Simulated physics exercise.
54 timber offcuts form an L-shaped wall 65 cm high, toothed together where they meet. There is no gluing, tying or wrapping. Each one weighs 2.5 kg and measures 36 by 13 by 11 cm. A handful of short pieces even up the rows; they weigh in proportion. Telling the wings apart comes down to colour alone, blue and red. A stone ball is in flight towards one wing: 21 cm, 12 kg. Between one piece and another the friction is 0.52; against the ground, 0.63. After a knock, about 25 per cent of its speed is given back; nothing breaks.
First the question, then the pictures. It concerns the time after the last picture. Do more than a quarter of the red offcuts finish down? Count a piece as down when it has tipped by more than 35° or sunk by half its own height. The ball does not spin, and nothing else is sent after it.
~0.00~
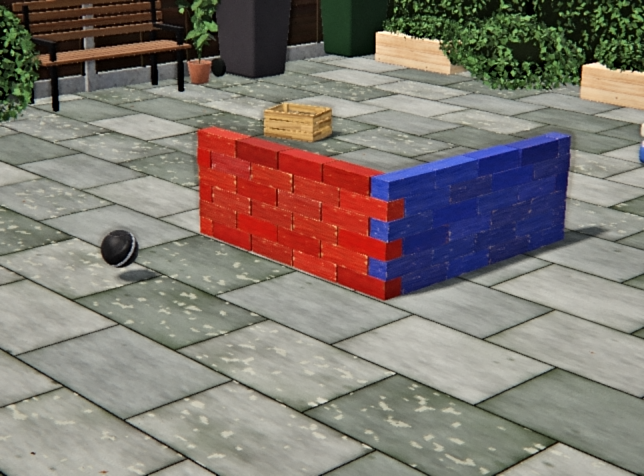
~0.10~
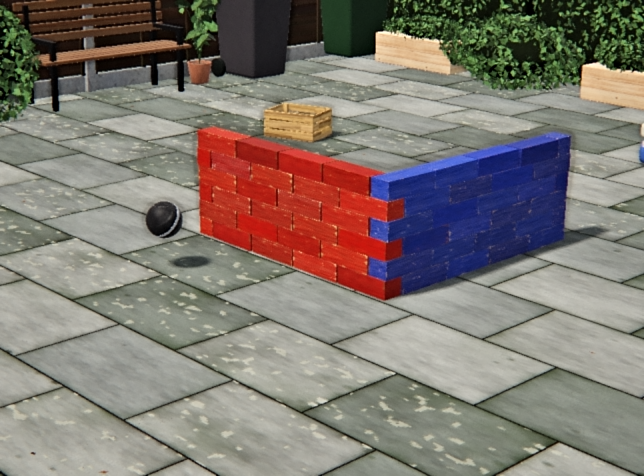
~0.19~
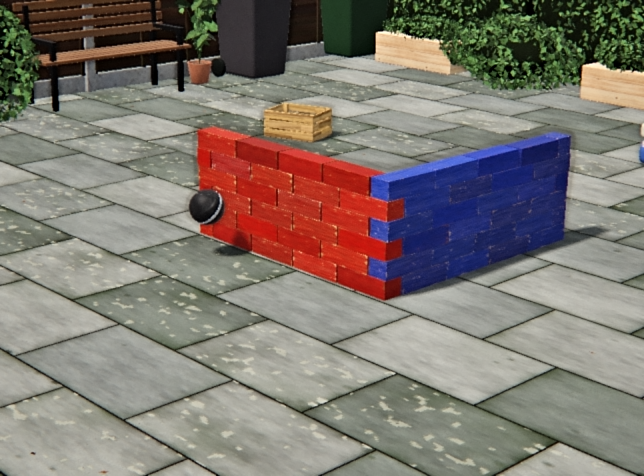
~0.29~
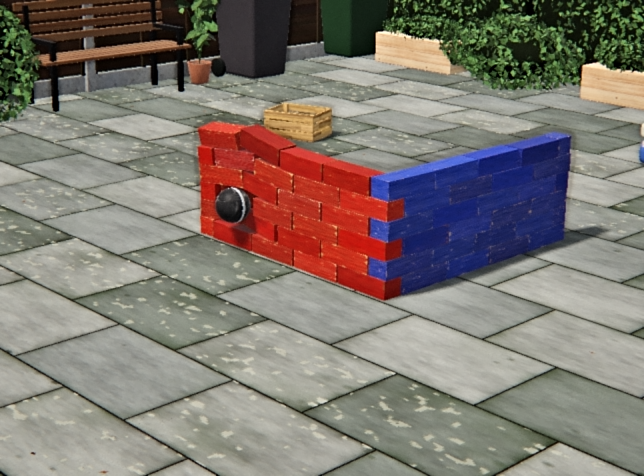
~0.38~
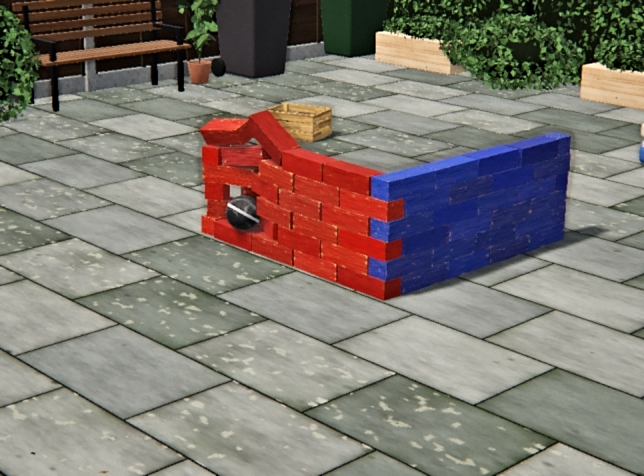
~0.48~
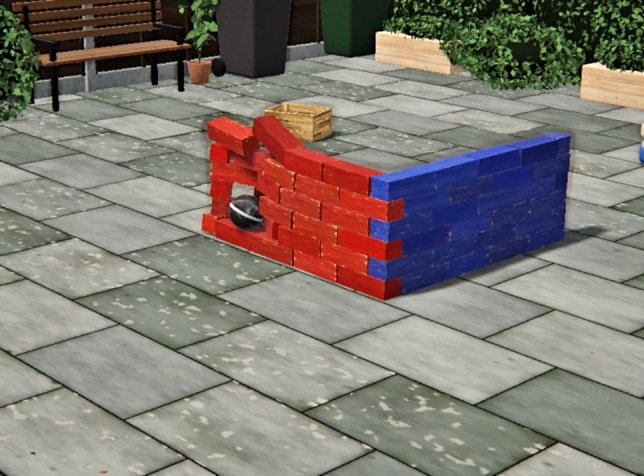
Yes.
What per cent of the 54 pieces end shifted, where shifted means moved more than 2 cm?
It comes to 30 percent.
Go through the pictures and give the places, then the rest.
In the first frame (we follow the side turned to the camera), ball (120, 249) 73 cm from contact, 3.6 m/s; top red offcut (257, 155); top blue offcut (412, 186); no piece has moved.
Ball (164, 220) 43 cm from contact, 3.2 m/s; top red offcut (257, 155), in the second frame.
Ball (207, 207) 12 cm from contact, 3.2 m/s; top red offcut (257, 155), in the third frame.
Ball (233, 205) after contact, 0.8 m/s; top red offcut (259, 147) tipped 10°; steepest lean 12°, the offcut at (217, 139); 11 stirred so far, in the fourth frame.
Ball (243, 213) after contact, 0.5 m/s; top red offcut (264, 141) tipped 28°; 13 stirred so far, in the fifth frame.
Ball (246, 212) after contact, 0.1 m/s; top red offcut (269, 141) tipped 21°; top blue offcut (412, 186); 1 of the 27 red offcuts down, 16 disturbed in all, in the sixth frame.
Around 0.84 s, ball still moving; 6 of the 27 red offcuts down (6 of 54 in all colours); top red offcut tipped 17°.
Around 1.22 s, ball still moving; 14 of the 27 red offcuts down (14 of 54 in all colours); top red offcut on its side.
Finally (3.2 s), ball at rest; 14 of the 27 red offcuts down (14 of 54 in all colours); top red offcut upside down; top blue offcut unmoved. That is 52 per cent. Seen by the last camera, middles, top red offcut near (405, 218), top blue offcut near (404, 184).
